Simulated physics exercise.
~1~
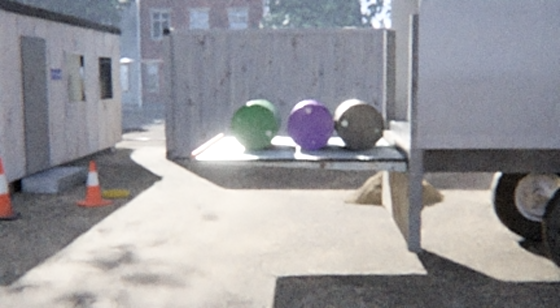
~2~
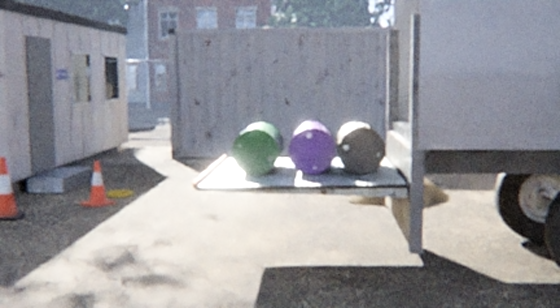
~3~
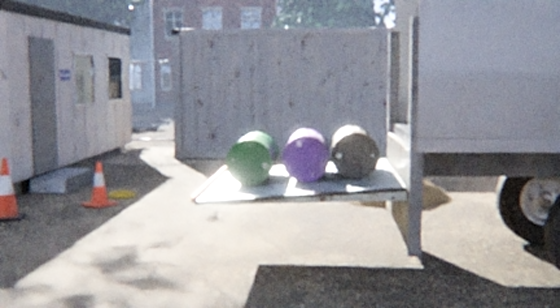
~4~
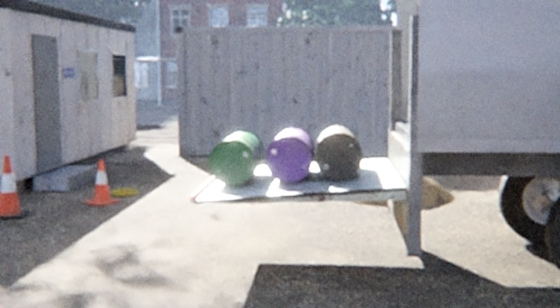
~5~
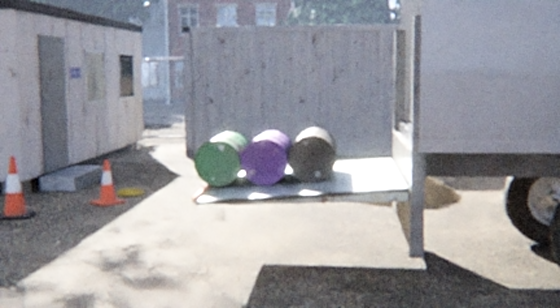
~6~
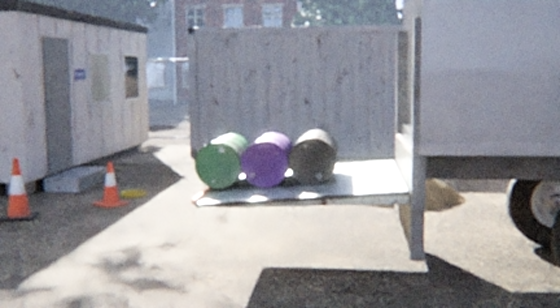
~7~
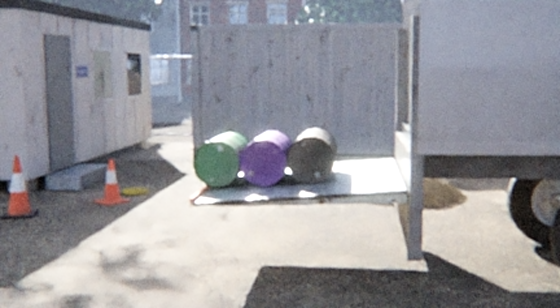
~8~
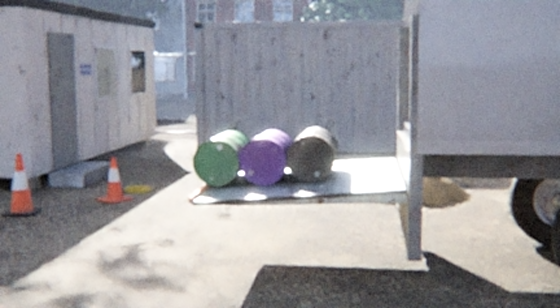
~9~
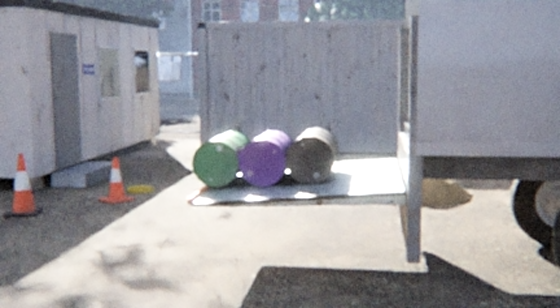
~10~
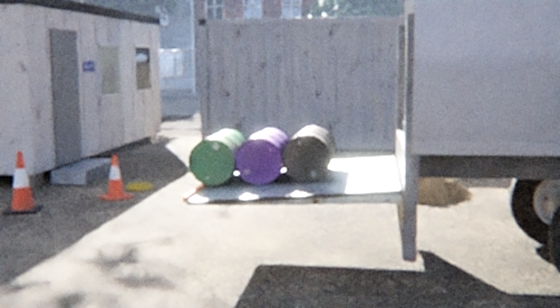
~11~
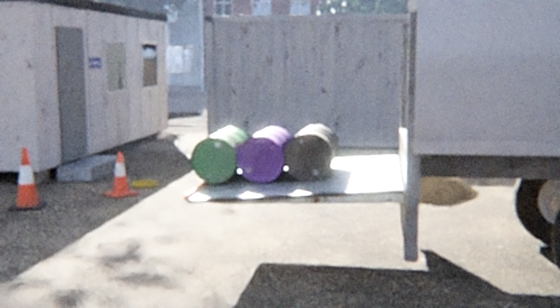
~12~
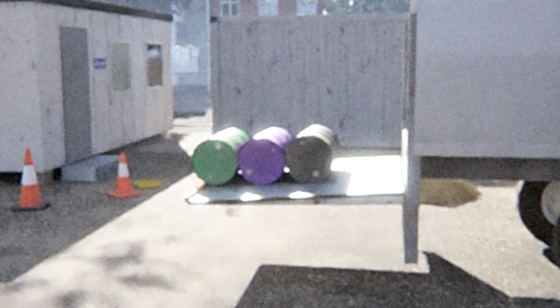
At the start, a green, a purple and a dark drum lie side by side on a lift platform at the back of a parked van body, with traffic cones and a cabin to the left. The platform drops a short way and tips down towards its outer edge. The drums then roll left together along the plate, green leading. They come to a halt near the outer edge, sitting close together. As the view drifts slightly sideways, all three stay at rest on the platform, and none falls off.
